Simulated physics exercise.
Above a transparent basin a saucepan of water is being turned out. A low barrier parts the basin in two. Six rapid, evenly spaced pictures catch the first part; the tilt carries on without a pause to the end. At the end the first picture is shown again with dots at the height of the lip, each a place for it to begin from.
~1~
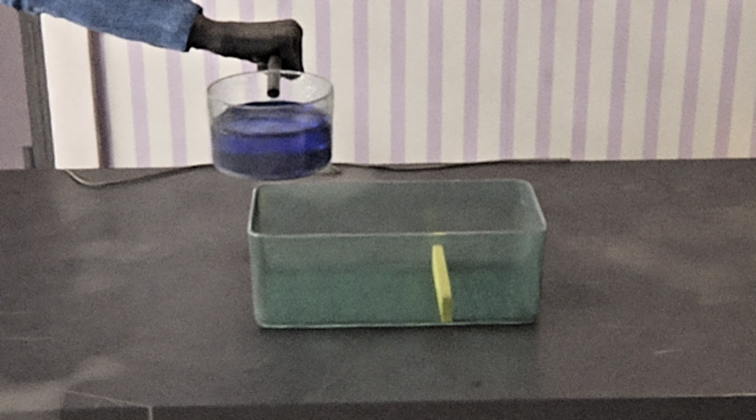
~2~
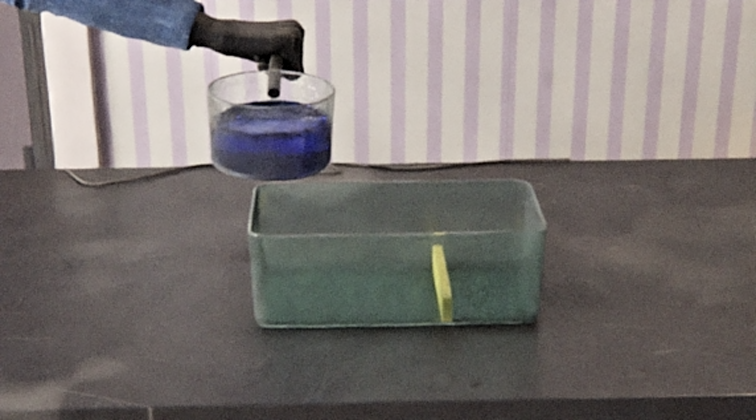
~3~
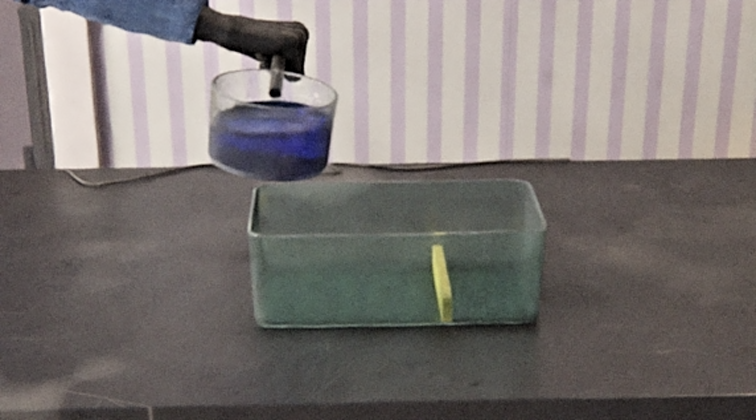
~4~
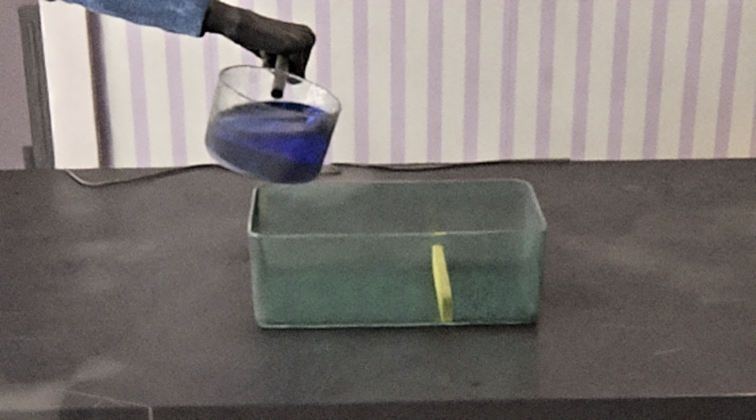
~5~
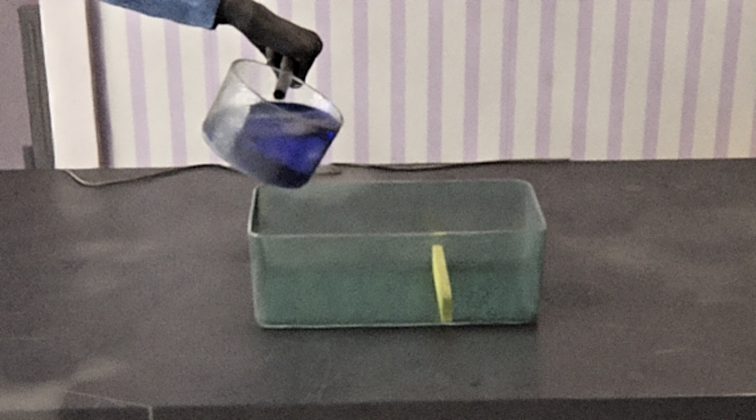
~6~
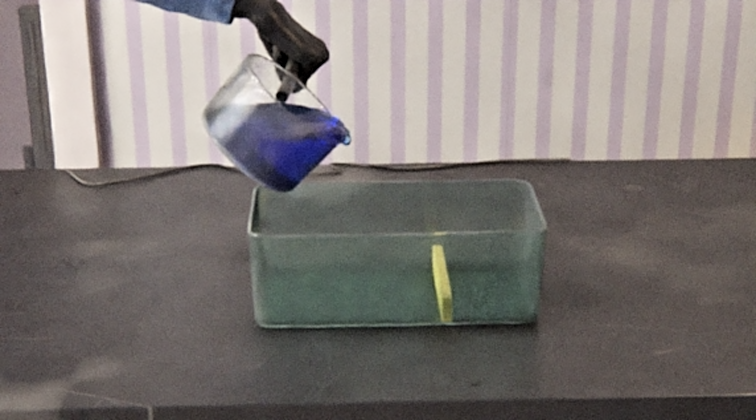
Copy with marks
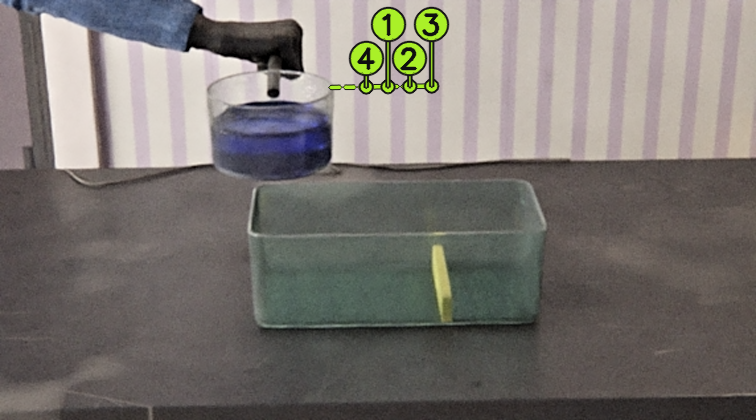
Above a clear basin, a dark hand tilts a pan of blue water rightward to its lip.
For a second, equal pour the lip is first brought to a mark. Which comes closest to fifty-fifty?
Best: 2.
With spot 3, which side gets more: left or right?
The right one.
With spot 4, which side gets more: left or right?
The left one.
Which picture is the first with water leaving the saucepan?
In picture 6.
In lime, 1 at (388, 86); 2 at (409, 86); 3 at (431, 86); 4 at (366, 86).
With 1, about 68 % ends left of the wall and 31 % right of it.
With 2, about 47 % ends left of the wall and 53 % right of it.
With 3, about 33 % ends left of the wall and 66 % right of it.
With 4, about 87 % ends left of the wall and 11 % right of it.
